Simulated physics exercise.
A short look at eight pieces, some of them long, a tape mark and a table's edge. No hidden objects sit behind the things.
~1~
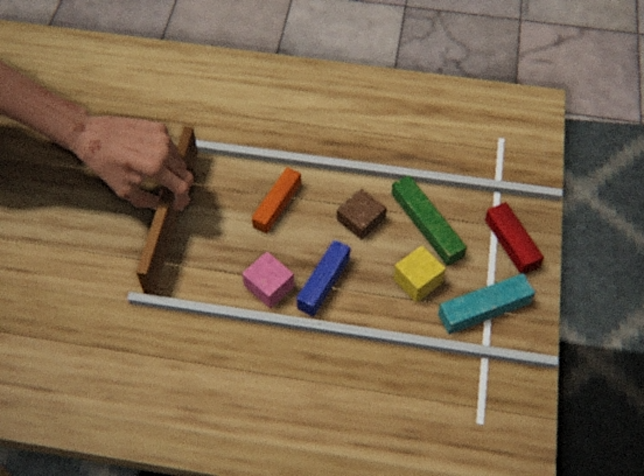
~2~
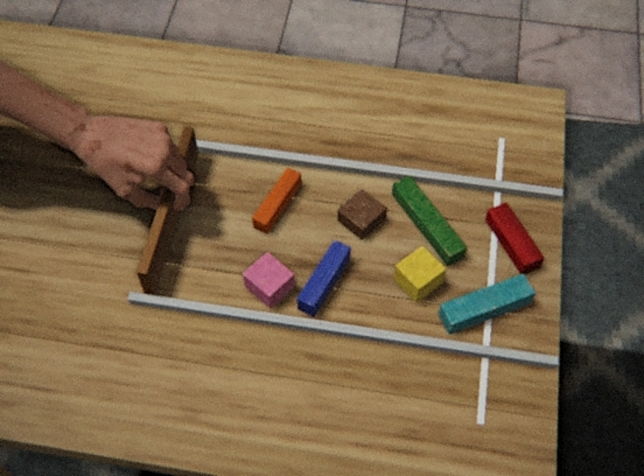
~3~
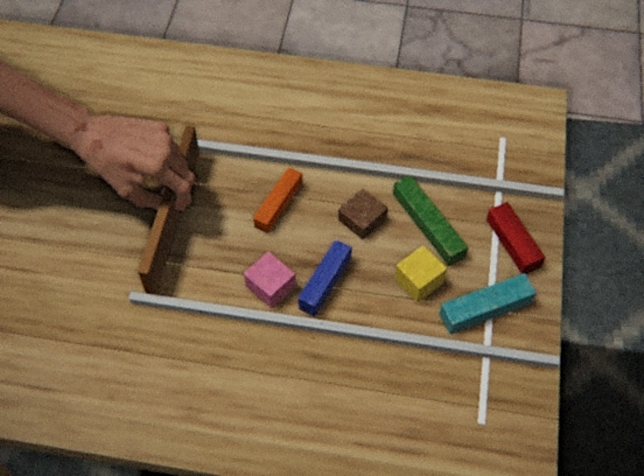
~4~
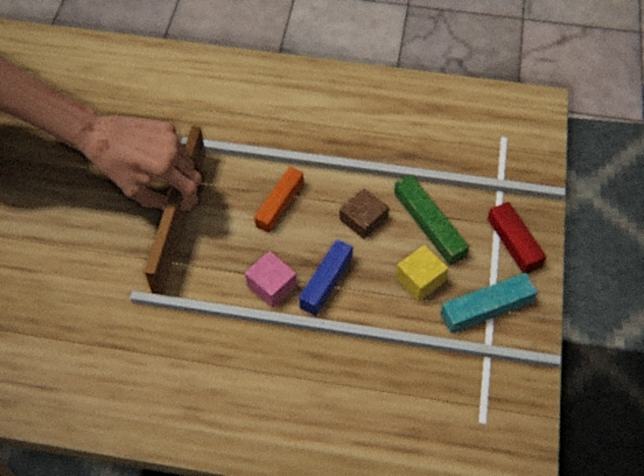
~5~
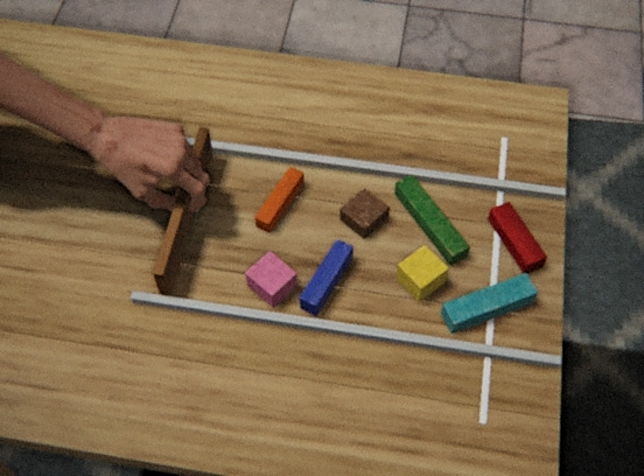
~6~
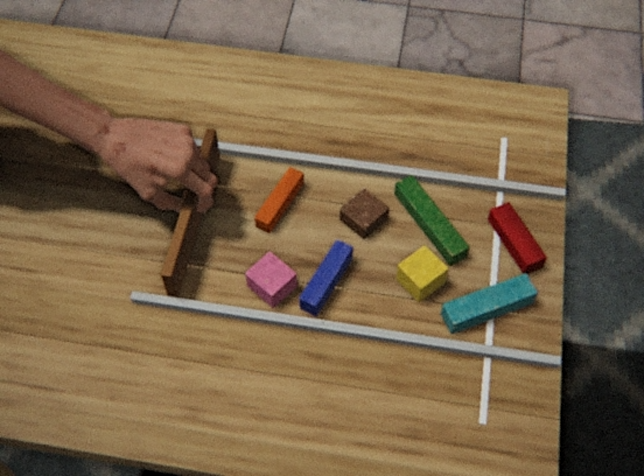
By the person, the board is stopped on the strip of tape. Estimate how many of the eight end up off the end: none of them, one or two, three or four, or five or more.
Turns out three or four get pushed past the edge and drop.
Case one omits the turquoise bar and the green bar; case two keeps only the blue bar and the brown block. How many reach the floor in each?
In the first try 2, in the other 0.
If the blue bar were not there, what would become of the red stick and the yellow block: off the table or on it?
The red stick is gone, the yellow block is still there.
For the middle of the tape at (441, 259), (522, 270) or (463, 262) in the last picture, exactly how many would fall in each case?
It would be 0, 5 and 0.
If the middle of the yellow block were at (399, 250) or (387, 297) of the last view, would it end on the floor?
The yellow block would stay in place in the first case and drop away in the second.
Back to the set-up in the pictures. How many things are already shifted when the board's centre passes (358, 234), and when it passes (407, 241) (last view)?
At the first point the count is 6, at the second it's 7.
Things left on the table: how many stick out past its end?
So the number is 1.
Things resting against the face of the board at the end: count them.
That would be 2 of them.
Soon after, none off yet; red stick at rest near (517, 238); turquoise bar at rest near (489, 303); green bar at rest near (431, 220).
Then, none off yet; red stick at rest near (517, 238); turquoise bar at rest near (489, 303); green bar moved a little near (444, 219).
Further on, none off yet; red stick moved a little near (537, 233); turquoise bar moved a little near (545, 314); green bar moved about its own width near (506, 226).
At rest, the number that fall off is three or four; fallen, yellow block, turquoise bar and red stick.
